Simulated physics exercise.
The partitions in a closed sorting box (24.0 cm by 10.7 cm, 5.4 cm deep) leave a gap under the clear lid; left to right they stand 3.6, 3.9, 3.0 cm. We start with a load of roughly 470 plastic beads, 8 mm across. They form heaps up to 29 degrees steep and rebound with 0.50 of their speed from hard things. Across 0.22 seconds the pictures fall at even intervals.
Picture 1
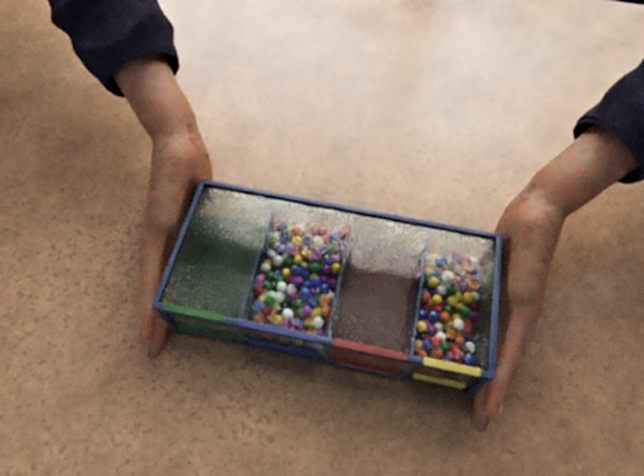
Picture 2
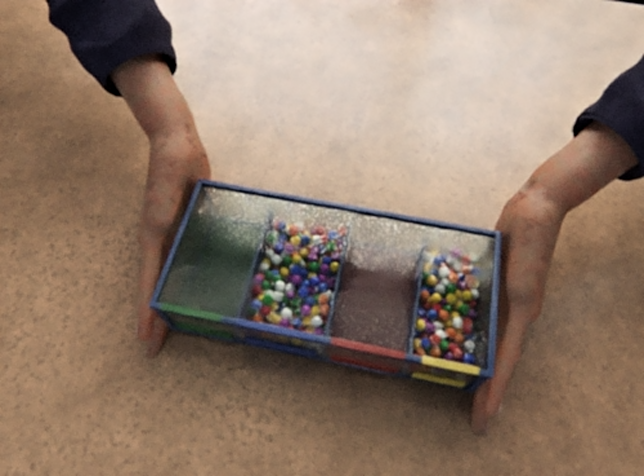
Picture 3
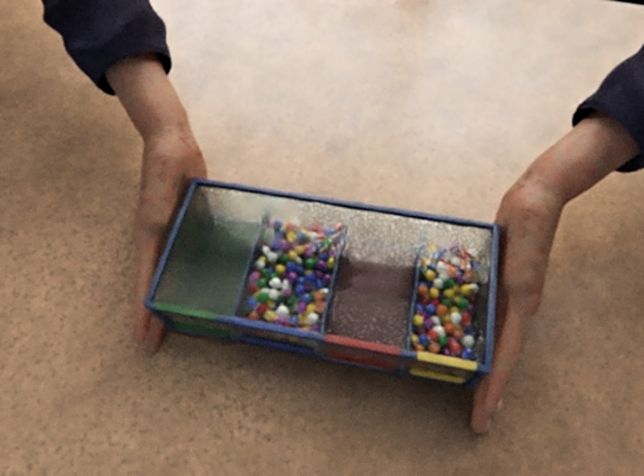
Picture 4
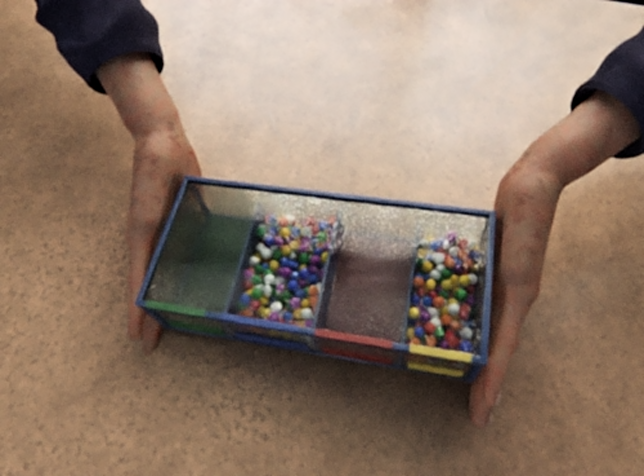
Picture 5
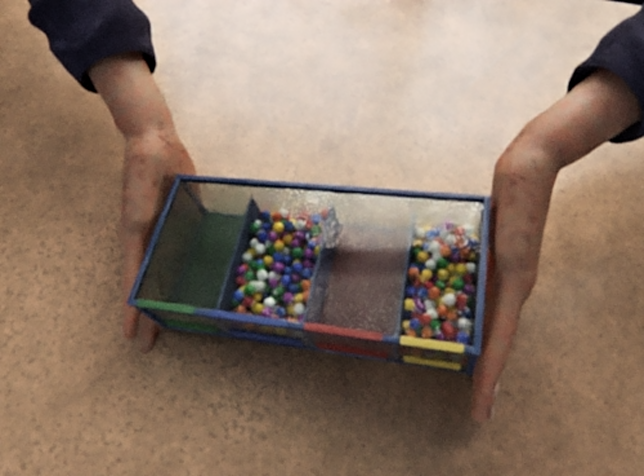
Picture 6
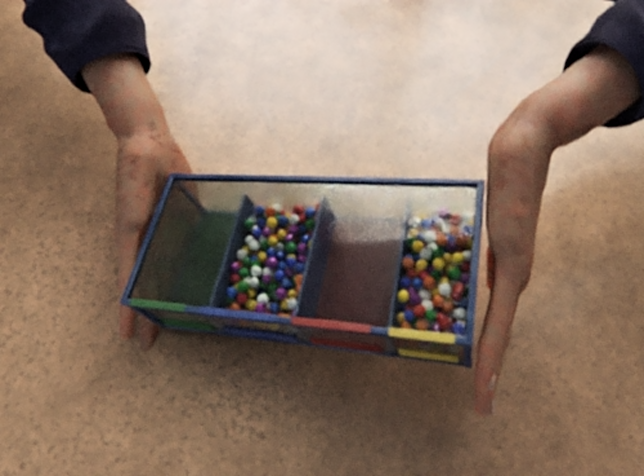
Two hands gradually tilting a clear-lidded box to the left, with multicoloured beads staying in its blue and yellow sections.
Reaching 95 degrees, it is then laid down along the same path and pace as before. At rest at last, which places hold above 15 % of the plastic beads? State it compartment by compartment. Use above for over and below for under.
Verdicts: Red compartment below, blue compartment above, green compartment above, yellow compartment below.
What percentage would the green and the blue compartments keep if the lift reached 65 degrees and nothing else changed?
Then green would end with 10 per cent and blue with 55 per cent.
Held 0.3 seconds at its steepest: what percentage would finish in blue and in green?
Blue 35; green 60.
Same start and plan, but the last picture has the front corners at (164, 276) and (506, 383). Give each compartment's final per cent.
Red 5 %; blue 50 %; green 0 %; yellow 50 %.
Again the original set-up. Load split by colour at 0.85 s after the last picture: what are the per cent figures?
Red = 10, blue = 50, green = 15, yellow = 25 (per cent).
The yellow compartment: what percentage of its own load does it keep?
It works out to near 0 percent.
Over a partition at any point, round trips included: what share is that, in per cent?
I'd guess roughly 65 percent.
Then, 0.85 s after the last picture, tilt 95 degrees; red 10 %, blue 50 %, green 15 %, yellow 25 %.
Then, 1.41 s after the last picture, tilt 42 degrees; red 10 %, blue 40 %, green 50 %.
Then, 2.04 s after the last picture, tilt 0 degrees; red 10 %, blue 40 %, green 50 %.
In the end, red 10 %, blue 40 %, green 50 %, yellow 0 %.
